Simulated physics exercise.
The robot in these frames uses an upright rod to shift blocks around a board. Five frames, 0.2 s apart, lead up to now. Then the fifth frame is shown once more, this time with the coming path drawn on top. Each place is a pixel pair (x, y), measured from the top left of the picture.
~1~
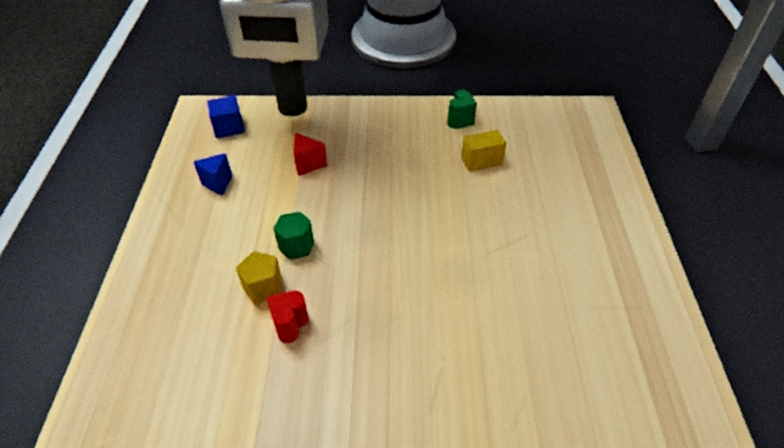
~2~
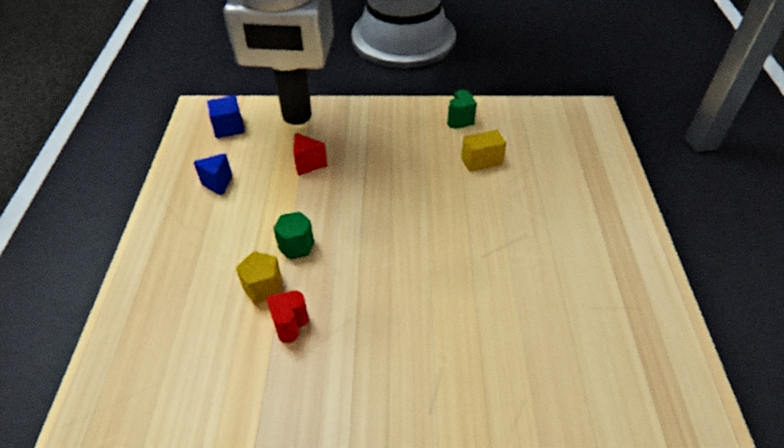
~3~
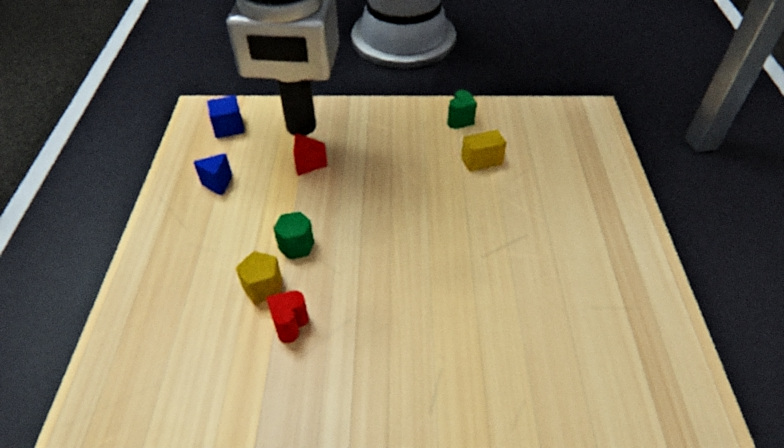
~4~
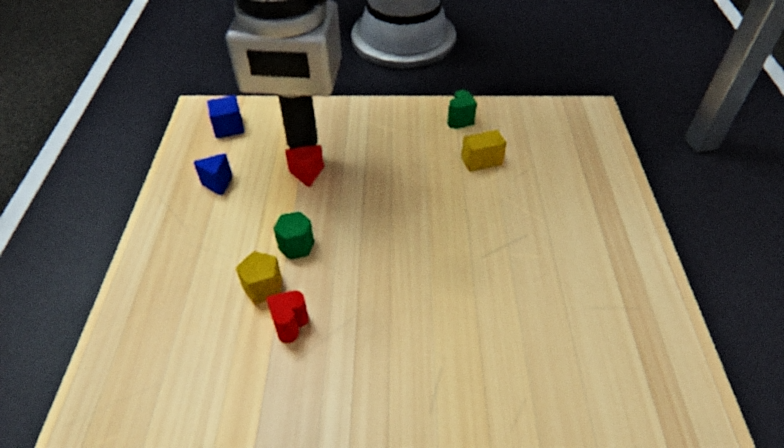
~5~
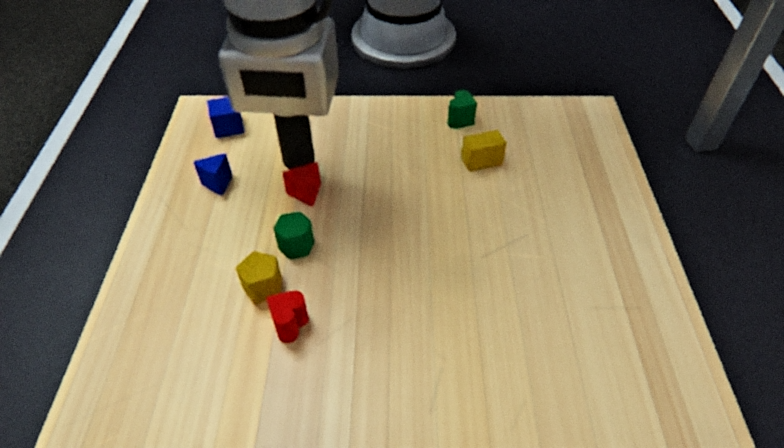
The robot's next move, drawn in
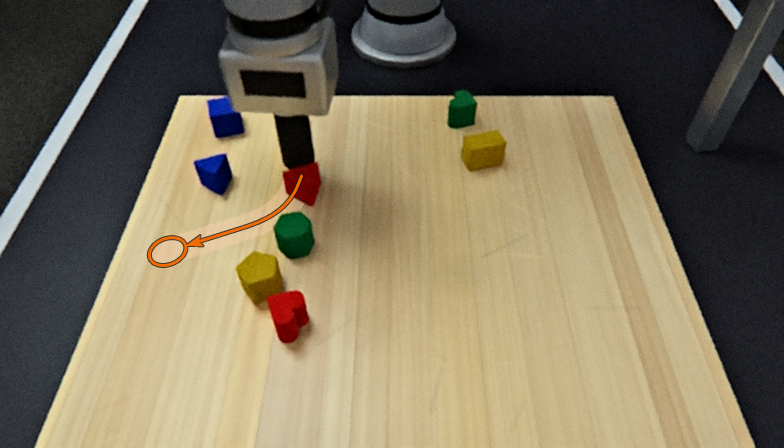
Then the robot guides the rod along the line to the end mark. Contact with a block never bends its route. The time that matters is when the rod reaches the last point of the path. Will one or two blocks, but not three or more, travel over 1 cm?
In short: Yes.
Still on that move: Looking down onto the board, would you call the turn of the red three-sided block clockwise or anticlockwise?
From overhead, the rotation is counterclockwise.
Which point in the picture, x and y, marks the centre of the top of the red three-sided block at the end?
It comes to (301, 196).
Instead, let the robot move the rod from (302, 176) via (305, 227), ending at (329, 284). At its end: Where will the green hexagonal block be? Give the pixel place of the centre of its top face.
Just about (290, 277).
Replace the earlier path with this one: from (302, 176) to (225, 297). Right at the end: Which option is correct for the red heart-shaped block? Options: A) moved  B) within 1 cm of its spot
The correct letter is B.
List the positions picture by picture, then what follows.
In the first frame, rod's lower end at (293, 108); green hexagonal block at (292, 224); red three-sided block at (305, 143).
In the second frame, rod at (297, 116); blocks still.
In the third frame, rod at (301, 127); blocks still.
In the fourth frame, rod at (303, 142); red three-sided block at (304, 153).
In the fifth frame, rod at (299, 160); green hexagonal block at (292, 224); red three-sided block at (303, 172).
Drawn move, from (302, 176) through (277, 211) and (226, 233) to (168, 251).
What follows on the original path. One third of the way, rod at (273, 196); red three-sided block at (301, 196), turned 30° anticlockwise.
Two thirds of the way, rod at (220, 218); red three-sided block at (301, 196), turned 30° anticlockwise.
At the end, rod at (160, 236); green hexagonal block still; red three-sided block at (301, 196), turned 30° anticlockwise.
